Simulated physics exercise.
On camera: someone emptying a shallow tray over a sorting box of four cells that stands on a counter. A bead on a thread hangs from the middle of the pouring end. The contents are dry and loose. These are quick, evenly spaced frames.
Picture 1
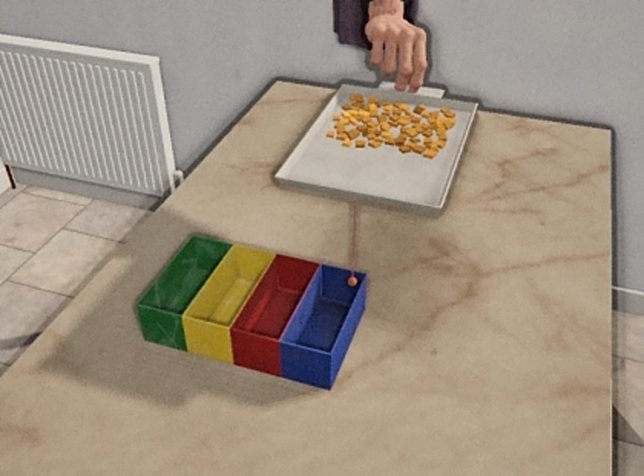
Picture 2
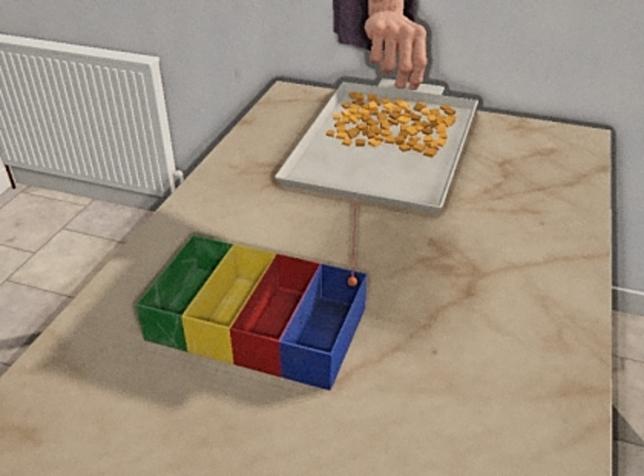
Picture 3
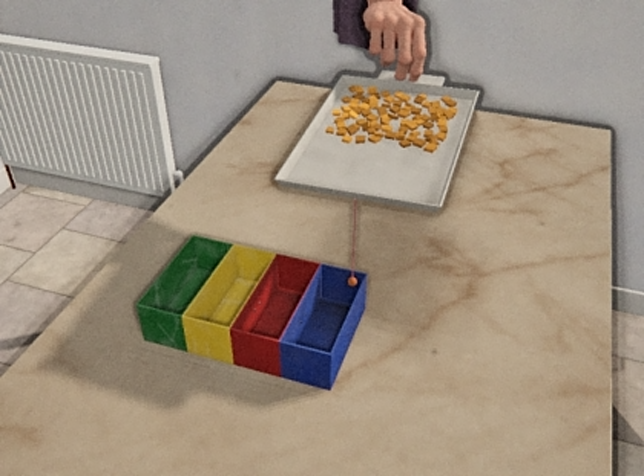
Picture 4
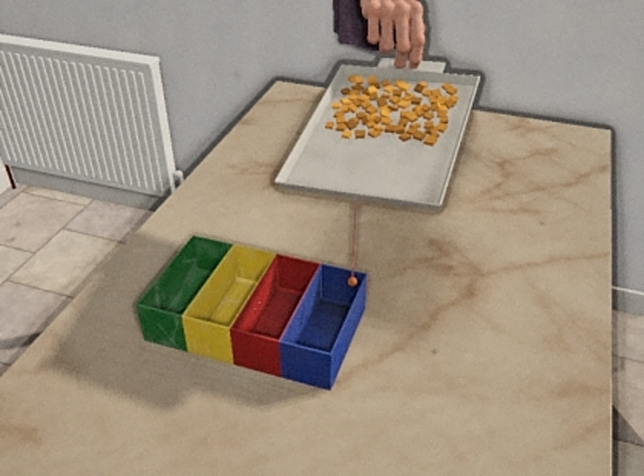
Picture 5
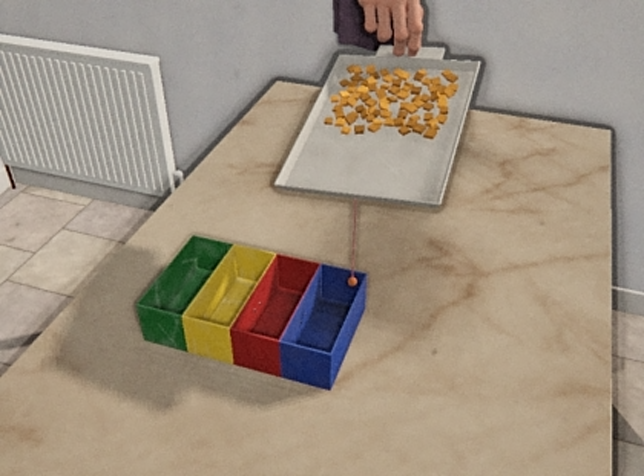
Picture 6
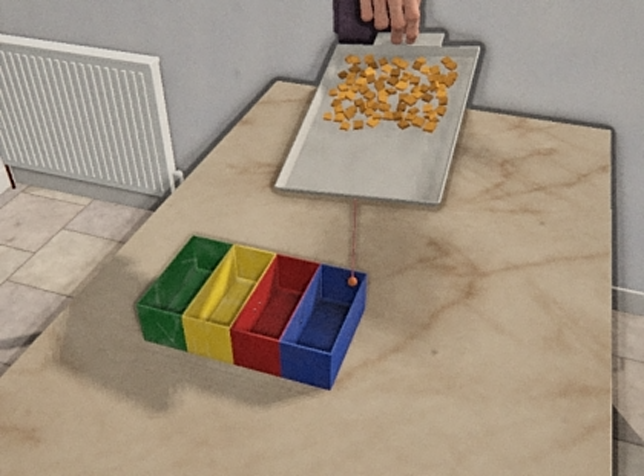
Shallow tray of small orange crackers being raised at its far end by a hand, above green, yellow, red and blue cells.
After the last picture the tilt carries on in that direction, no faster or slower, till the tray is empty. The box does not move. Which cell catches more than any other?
The red cell gets the most.
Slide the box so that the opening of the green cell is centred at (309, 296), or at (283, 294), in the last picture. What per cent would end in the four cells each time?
Roughly 30 per cent, and 70 per cent.
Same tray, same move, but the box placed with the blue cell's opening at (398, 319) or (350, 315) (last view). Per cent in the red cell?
First some 0, then 40 per cent.
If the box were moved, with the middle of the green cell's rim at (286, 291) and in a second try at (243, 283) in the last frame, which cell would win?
One: The green one. Two: That yellow cell.
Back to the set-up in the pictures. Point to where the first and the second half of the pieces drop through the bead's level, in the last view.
First near (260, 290), later near (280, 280).
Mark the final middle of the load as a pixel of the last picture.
Near (266, 337).
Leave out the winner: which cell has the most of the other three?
Next in line is yellow.
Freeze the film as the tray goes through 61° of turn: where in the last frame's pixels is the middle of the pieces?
Around (301, 192).
Shortly afterwards, tray tipped steeply; near two thirds on the tray; near a third falling or outside the box.
Next, tray tipped right over; near two thirds in the red cell; near a quarter in the yellow cell; a little in the blue cell; a little falling or outside the box.
Some moments later, tray tipped past a quarter turn; near two thirds in the red cell; near a quarter in the yellow cell; a little in the blue cell; only a few falling or outside the box.
In the end, tray tipped past a quarter turn; near two thirds in the red cell; near a quarter in the yellow cell; a little in the blue cell; none at all in the green cell; only a few outside the box.
